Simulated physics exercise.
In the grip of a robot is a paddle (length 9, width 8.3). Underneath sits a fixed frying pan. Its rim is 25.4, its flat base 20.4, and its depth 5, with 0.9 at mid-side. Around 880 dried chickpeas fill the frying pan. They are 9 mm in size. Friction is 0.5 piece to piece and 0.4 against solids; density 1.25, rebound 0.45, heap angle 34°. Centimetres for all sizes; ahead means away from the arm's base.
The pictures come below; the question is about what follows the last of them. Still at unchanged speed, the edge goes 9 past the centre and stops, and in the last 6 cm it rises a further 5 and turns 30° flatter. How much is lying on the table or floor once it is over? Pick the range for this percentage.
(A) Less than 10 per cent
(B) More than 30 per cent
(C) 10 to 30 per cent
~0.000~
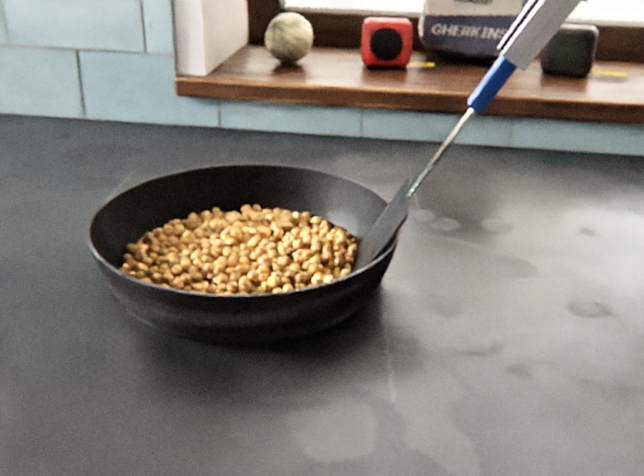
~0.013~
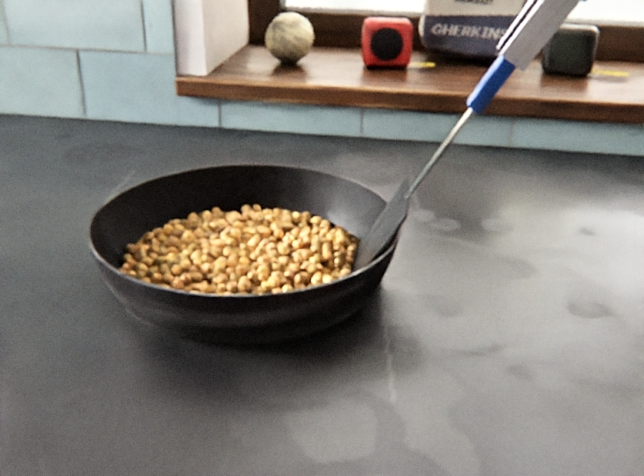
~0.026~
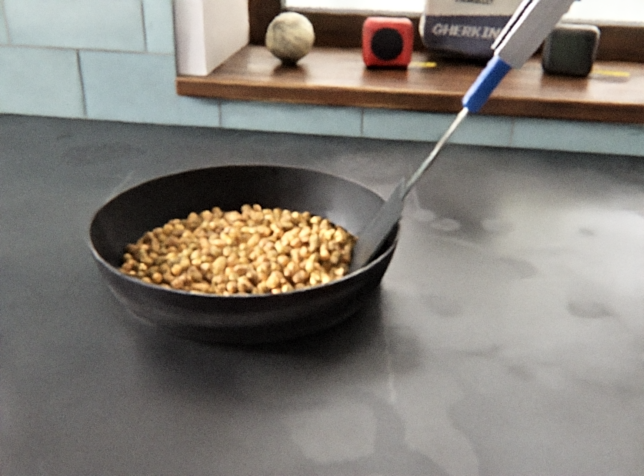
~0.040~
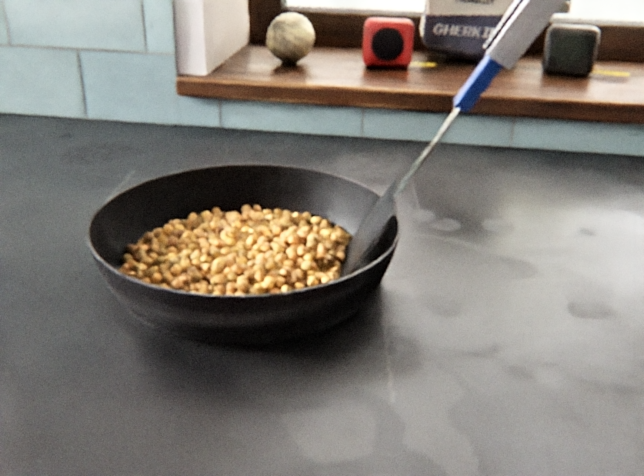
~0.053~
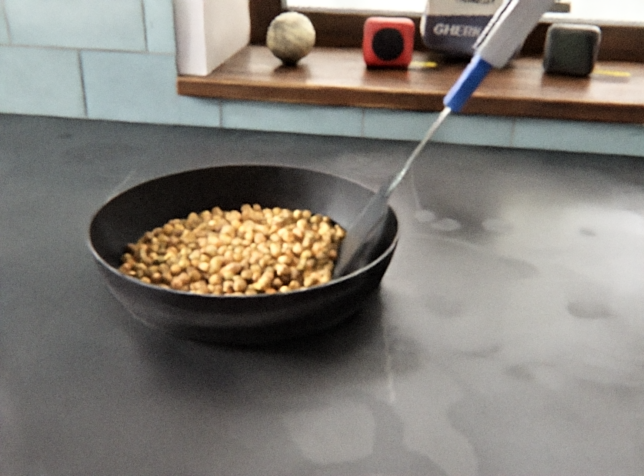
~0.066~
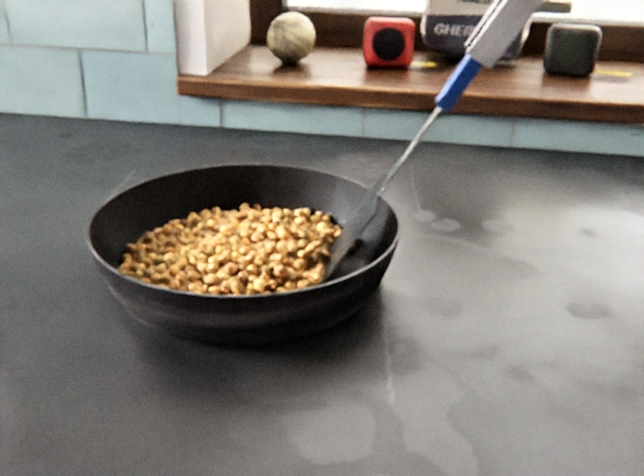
(A) Less than 10 per cent.
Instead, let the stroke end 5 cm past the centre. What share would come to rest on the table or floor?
Estimate: Approx. 0 %.
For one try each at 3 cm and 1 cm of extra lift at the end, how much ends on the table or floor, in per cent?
First try about 0 %, second try about 0 %.
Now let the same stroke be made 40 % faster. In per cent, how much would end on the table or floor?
Then roughly 10 percent.
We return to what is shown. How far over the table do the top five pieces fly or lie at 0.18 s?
4 cm.
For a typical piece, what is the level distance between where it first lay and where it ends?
About 3 cm.
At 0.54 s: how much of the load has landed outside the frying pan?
My estimate is roughly 0 %.
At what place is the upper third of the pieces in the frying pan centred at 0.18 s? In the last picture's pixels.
I'd put it close to (212, 248) in the last picture.
After 0.18 s, sloping 60°, highest piece 4 above the table; 882 in the frying pan.
After 0.29 s, sloping 50°, highest piece 5 above the table; 882 in the frying pan.
After 0.54 s, sloping 30°, highest piece 6 above the table; 856 in the frying pan, 22 on the table or floor, 4 on the blade or in flight.
After 1.59 s, sloping 30°, highest piece 6 above the table; 856 in the frying pan, 26 on the table or floor.
In the end, 856 in the frying pan, 26 on the table or floor. That is 3 % on the table or floor.
